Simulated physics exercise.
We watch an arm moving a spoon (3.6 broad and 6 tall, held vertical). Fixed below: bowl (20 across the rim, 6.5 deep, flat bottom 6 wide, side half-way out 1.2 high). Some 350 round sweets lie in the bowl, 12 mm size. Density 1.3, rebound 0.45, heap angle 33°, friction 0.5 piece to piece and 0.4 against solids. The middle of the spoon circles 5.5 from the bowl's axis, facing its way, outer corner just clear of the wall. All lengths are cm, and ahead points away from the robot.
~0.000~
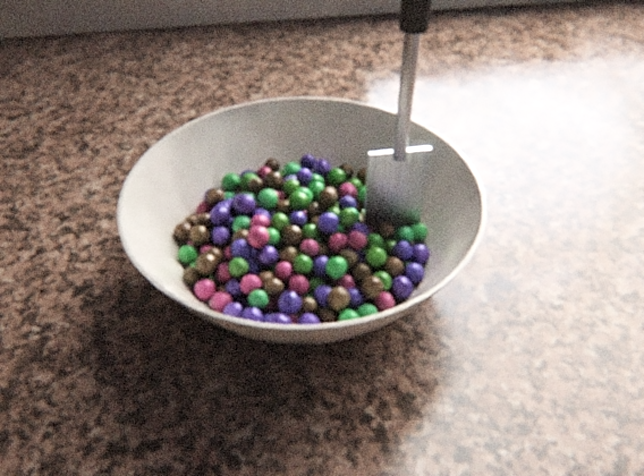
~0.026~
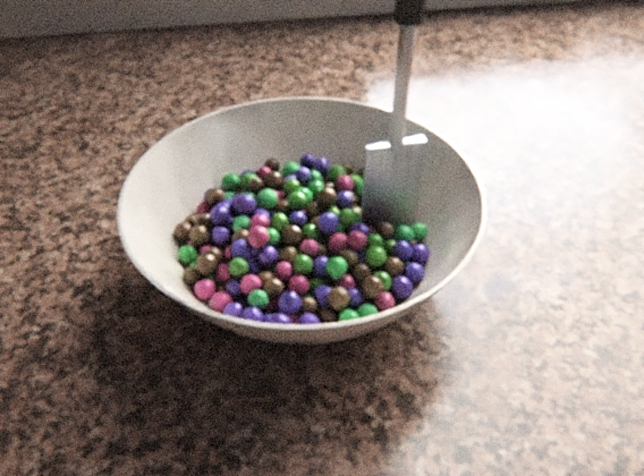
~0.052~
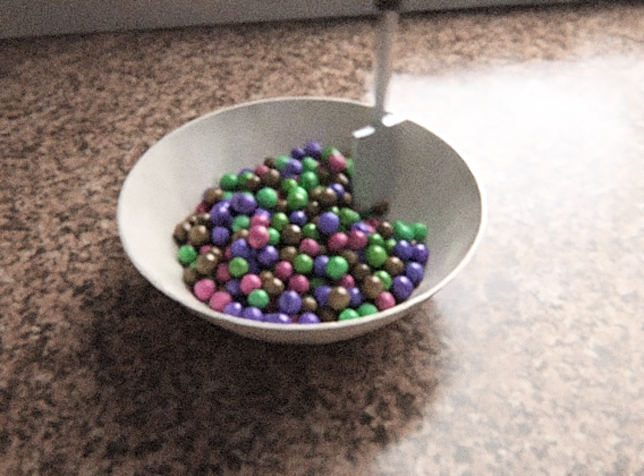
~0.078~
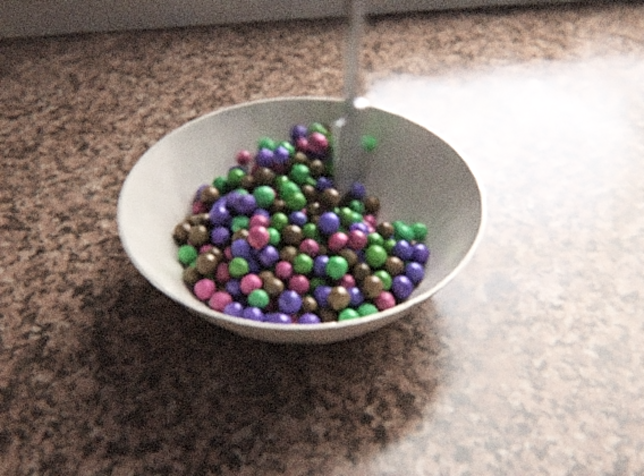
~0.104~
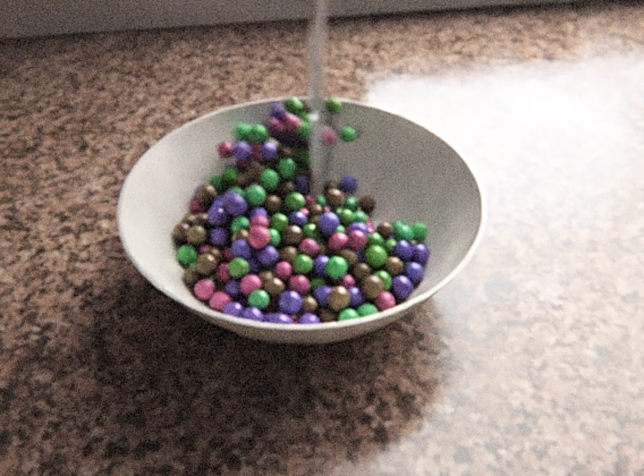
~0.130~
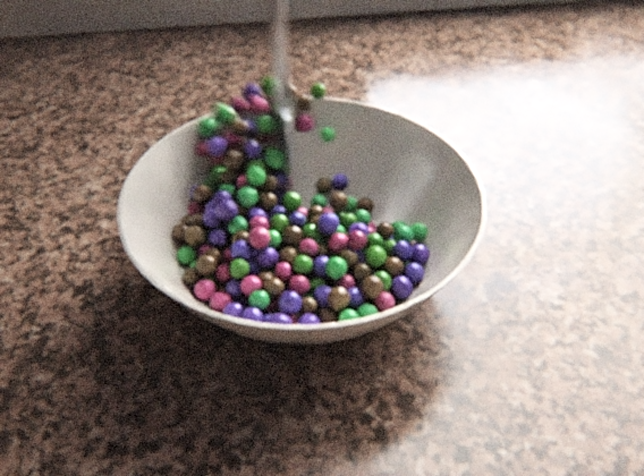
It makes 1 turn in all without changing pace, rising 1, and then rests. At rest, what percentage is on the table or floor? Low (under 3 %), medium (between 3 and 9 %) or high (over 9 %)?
Answer: High; over 9 % of the round sweets finish on the table or floor.
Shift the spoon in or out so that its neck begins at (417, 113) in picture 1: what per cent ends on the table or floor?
Some 10 per cent.
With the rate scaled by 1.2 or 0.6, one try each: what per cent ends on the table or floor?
About 30 and 5 per cent.
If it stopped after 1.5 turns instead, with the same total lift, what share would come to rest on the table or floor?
It would be near 30 per cent.
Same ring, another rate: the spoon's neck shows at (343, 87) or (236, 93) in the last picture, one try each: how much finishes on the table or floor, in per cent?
About 10 and 30 per cent.
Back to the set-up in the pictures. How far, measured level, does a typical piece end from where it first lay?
About 5 cm.
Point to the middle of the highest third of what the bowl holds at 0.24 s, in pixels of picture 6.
At about (221, 257).
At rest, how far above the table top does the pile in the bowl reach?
Roughly 5.0 cm.
After 0.24 s, 194° round, highest piece 10 above the table; 324 in the bowl, 1 on the table or floor, 27 in flight or on the tool.
After 0.36 s, 293° round, highest piece 13 above the table; 305 in the bowl, 27 on the table or floor, 20 in flight or on the tool.
After 0.62 s, 0° round, highest piece 5 above the table; 279 in the bowl, 73 on the table or floor.
After 1.32 s, 0° round, highest piece 5 above the table; 279 in the bowl, 73 on the table or floor.
At rest, 279 in the bowl, 73 on the table or floor. That is 21 % on the table or floor.
